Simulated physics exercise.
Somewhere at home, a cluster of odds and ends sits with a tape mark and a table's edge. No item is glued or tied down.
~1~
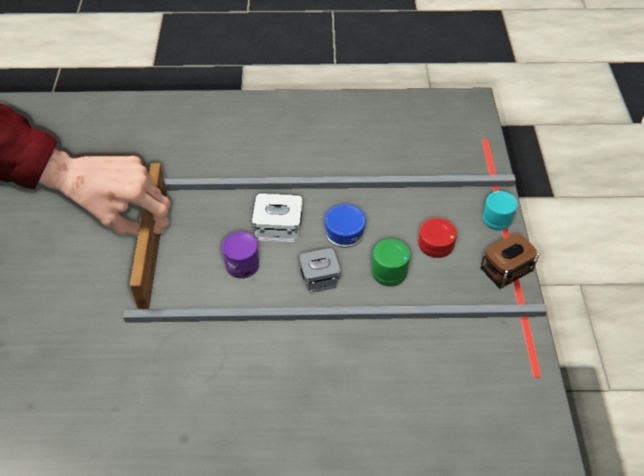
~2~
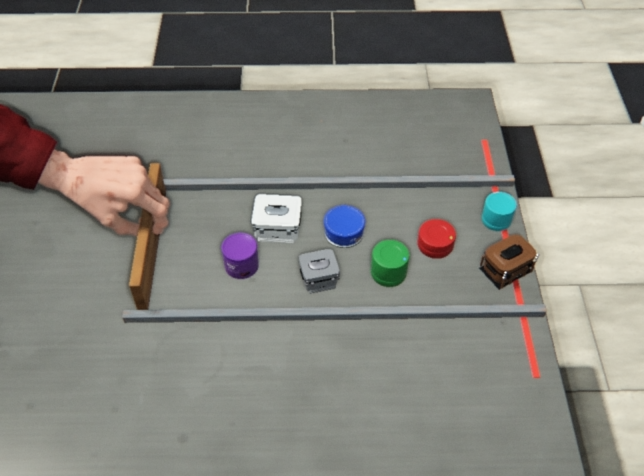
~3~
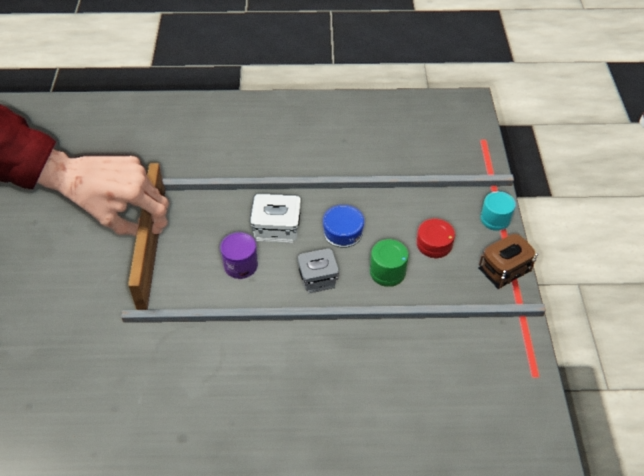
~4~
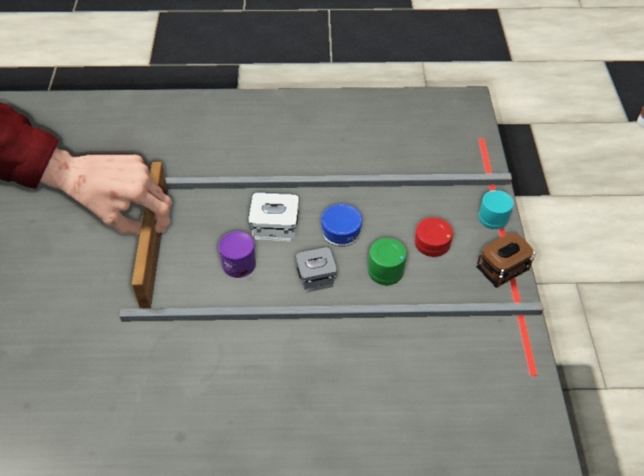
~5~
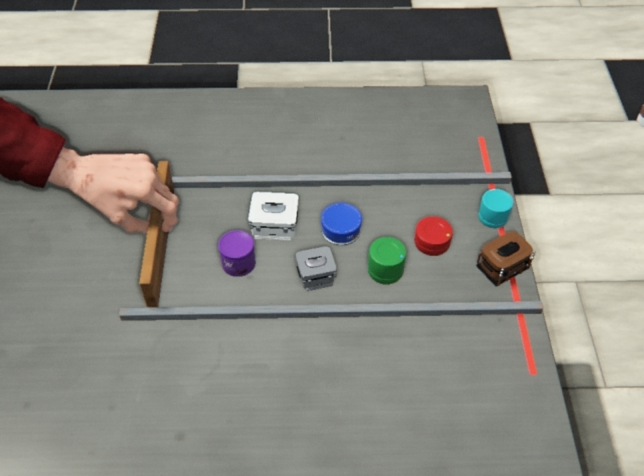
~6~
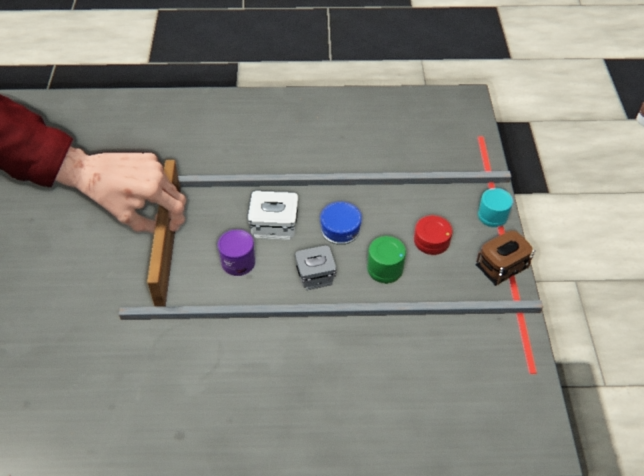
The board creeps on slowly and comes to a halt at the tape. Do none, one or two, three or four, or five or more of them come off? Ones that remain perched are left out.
It ends with five or upward gone from the table.
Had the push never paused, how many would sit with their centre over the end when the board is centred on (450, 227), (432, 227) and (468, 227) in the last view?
2, 1 and 3.
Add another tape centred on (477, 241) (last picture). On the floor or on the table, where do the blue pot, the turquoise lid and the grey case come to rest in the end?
The blue pot topples down; the turquoise lid topples down; the grey case stays put.
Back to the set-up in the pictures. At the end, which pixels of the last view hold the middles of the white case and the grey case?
You'll see the white case at (522, 206), with the grey case at (533, 284).
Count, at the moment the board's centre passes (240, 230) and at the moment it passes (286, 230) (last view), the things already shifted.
First position 1; second position 4.
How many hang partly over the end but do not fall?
The tally is 3.
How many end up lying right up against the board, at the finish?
At rest, 3 are in contact.
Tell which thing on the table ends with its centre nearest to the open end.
The white case.
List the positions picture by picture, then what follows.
In the first frame, turquoise lid (500, 211); brown case (509, 260); red lid (437, 238); board (150, 234); tape (508, 244).
In the second frame, brown case (508, 261); board (149, 235).
In the third frame, red lid (436, 238); white case (276, 218).
In the fourth frame, turquoise lid (496, 210); purple tub (238, 255).
In the fifth frame, brown case (505, 258); green lid (387, 261).
In the sixth frame, turquoise lid (495, 208); brown case (505, 257); red lid (433, 235); board (166, 231); tape (504, 240).
Soon after, none off yet; turquoise lid at rest near (495, 208); brown case at rest near (505, 257); red lid at rest near (433, 235).
Then, none off yet; turquoise lid at rest near (497, 208); brown case at rest near (506, 258); red lid moved about its own width near (472, 244).
At rest, the number that fall off is five or more; fallen, blue pot, green lid, red lid, brown case and turquoise lid.
